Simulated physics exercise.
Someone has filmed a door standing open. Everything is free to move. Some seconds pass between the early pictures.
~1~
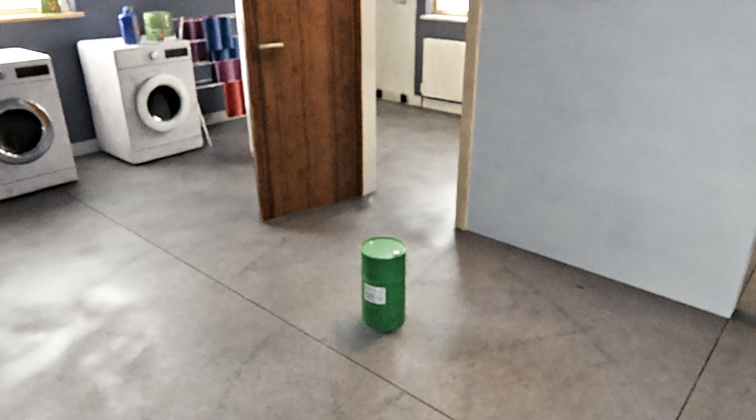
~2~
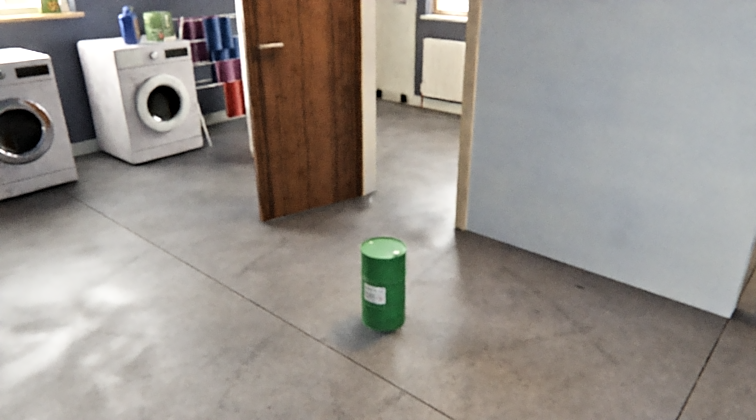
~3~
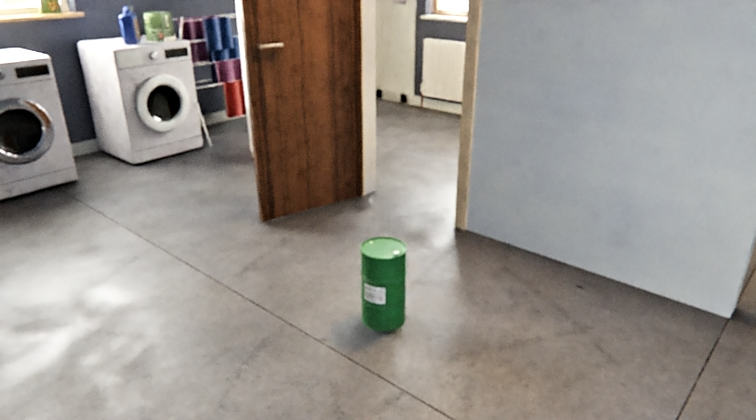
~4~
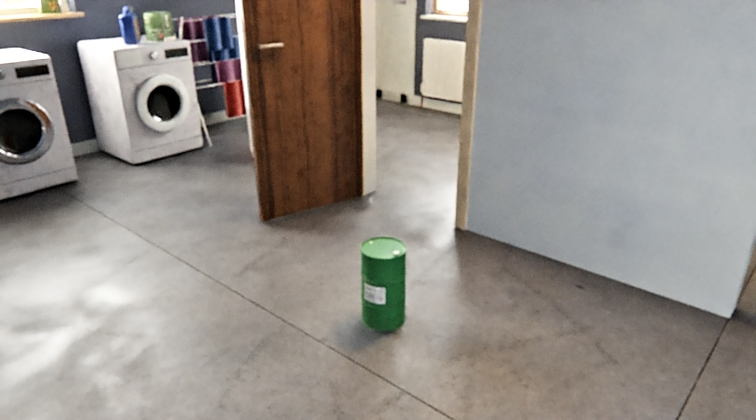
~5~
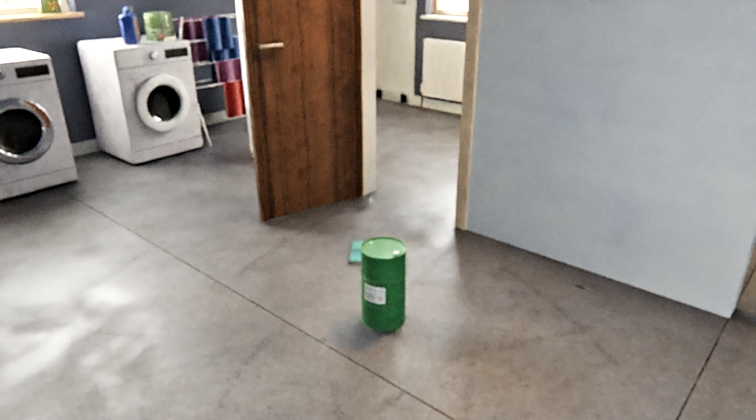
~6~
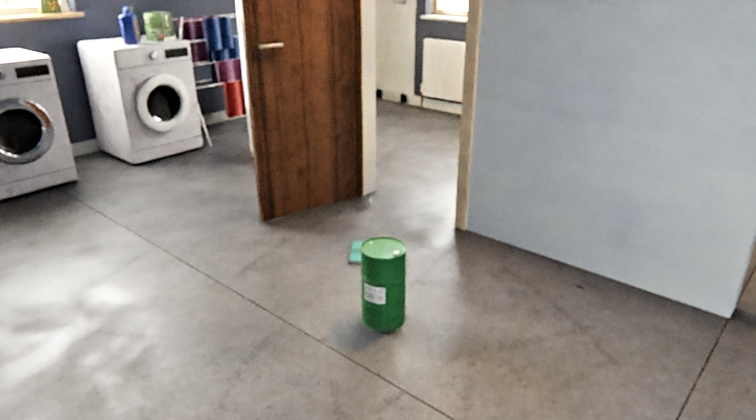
A small flat teal object comes into view on the grey floor of a laundry room, seen from a raised viewpoint. A green canister with a white label stands near the centre, with a brown door wide open behind it, white washing machines at left and a pale wall at right. The teal object appears abruptly behind the canister's left side, then lies still, while everything else and the camera stay motionless.
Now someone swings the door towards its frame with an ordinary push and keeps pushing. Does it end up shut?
Outcome: The door reaches the frame.
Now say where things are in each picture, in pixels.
Door wide open and still; green canister (383, 284), in the first picture.
Door wide open and still; green canister (383, 284), in the second picture.
Door wide open and still; green canister (383, 284), in the third picture.
Door wide open and still; green canister (383, 284), in the fourth picture.
Door wide open and still; green canister (383, 284), in the fifth picture.
Door wide open and still; green canister (383, 284), in the sixth picture.
Then, 1.00 s past the last view, open by 78°.
Then, 1.70 s past the last view, open by 48°; turquoise book displaced a little near (378, 253).
Then, 2.30 s past the last view, open by 23°; turquoise book displaced about its own width near (394, 256).
Finally, open by 0°; moved from the start, turquoise book; green canister still in place. Final places as the last picture's camera would see them, turquoise book near (394, 256).
